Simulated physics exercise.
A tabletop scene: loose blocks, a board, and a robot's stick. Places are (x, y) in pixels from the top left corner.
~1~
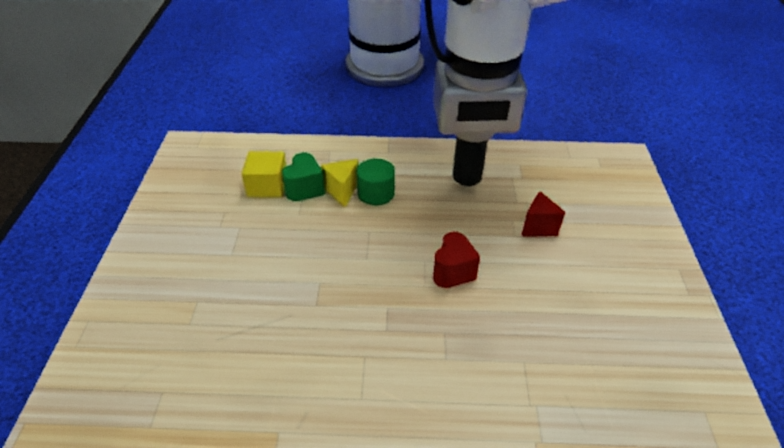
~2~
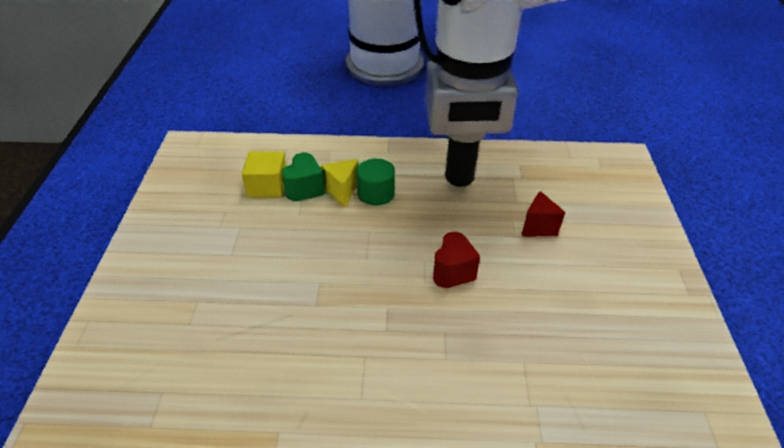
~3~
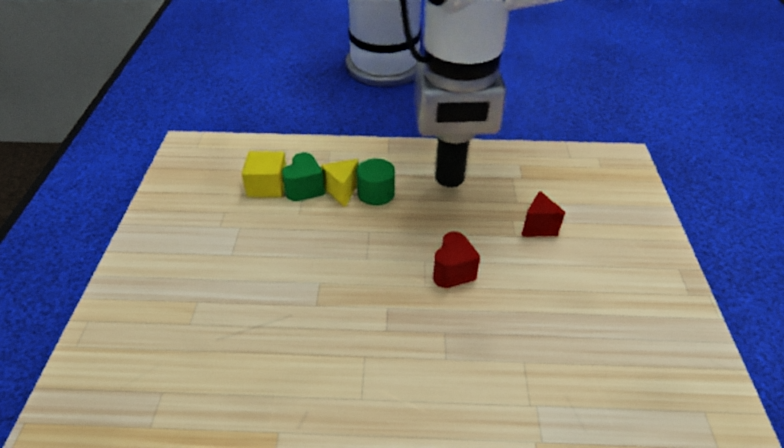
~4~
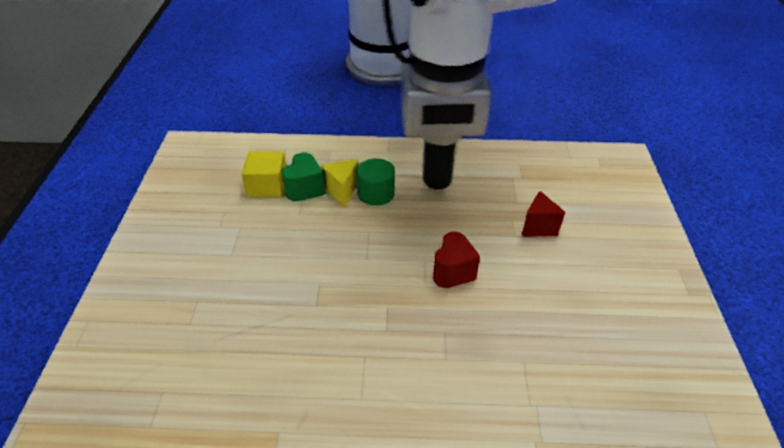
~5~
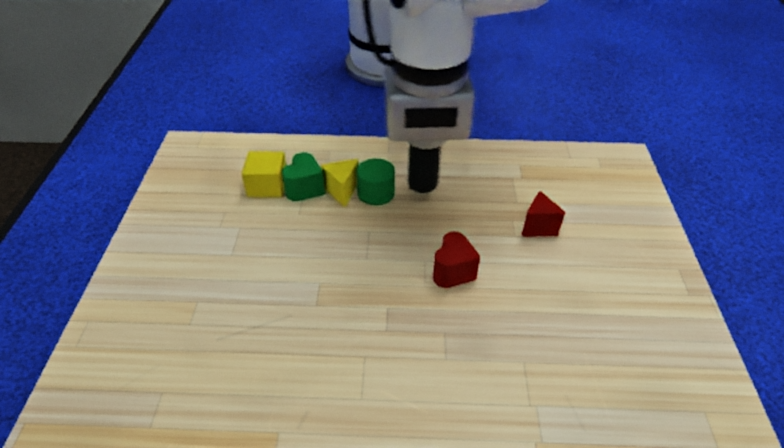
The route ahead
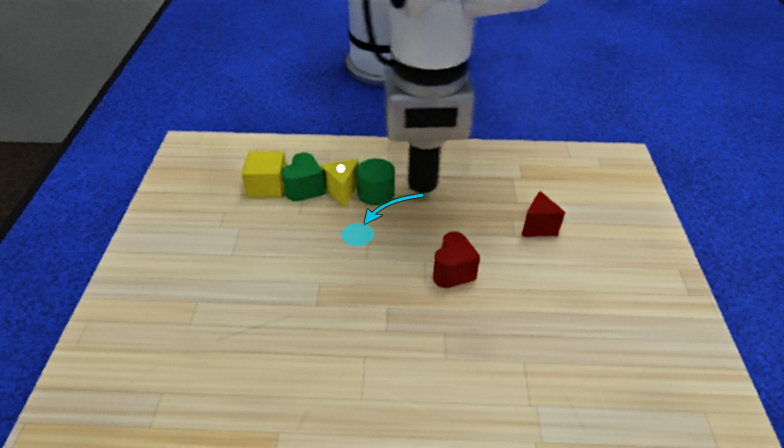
To begin with, a robot's dark stick stands near the back of a wooden board, between a row of yellow and green blocks on the left and two red blocks. The arm then slides the stick a short way left, nearer the green cylinder, while every block stays still.
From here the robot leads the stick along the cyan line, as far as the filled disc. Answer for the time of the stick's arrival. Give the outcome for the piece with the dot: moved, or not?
That block slides.
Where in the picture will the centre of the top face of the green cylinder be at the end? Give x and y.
Its top centre lands on (355, 169).
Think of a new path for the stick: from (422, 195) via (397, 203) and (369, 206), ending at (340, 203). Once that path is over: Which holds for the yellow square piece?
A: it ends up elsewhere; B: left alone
The correct letter is B.
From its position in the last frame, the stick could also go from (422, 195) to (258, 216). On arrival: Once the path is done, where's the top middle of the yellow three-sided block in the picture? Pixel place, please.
It is going to be at (309, 147).
Path on the board, from (422, 195) via (395, 201) and (372, 215), ending at (358, 234); the dot is on the yellow three-sided block.
The first path, step by step. One third of the way, stick at (394, 191); green heart at (295, 166); yellow three-sided block at (333, 165), turned 10° anticlockwise; green cylinder at (363, 168).
Two thirds of the way, stick at (372, 204); yellow square piece at (261, 162); green heart at (294, 166); yellow three-sided block at (327, 161); green cylinder at (355, 169).
At the end, stick at (357, 223); yellow square piece at (261, 162); green heart at (294, 166); yellow three-sided block at (327, 161); green cylinder at (355, 169).
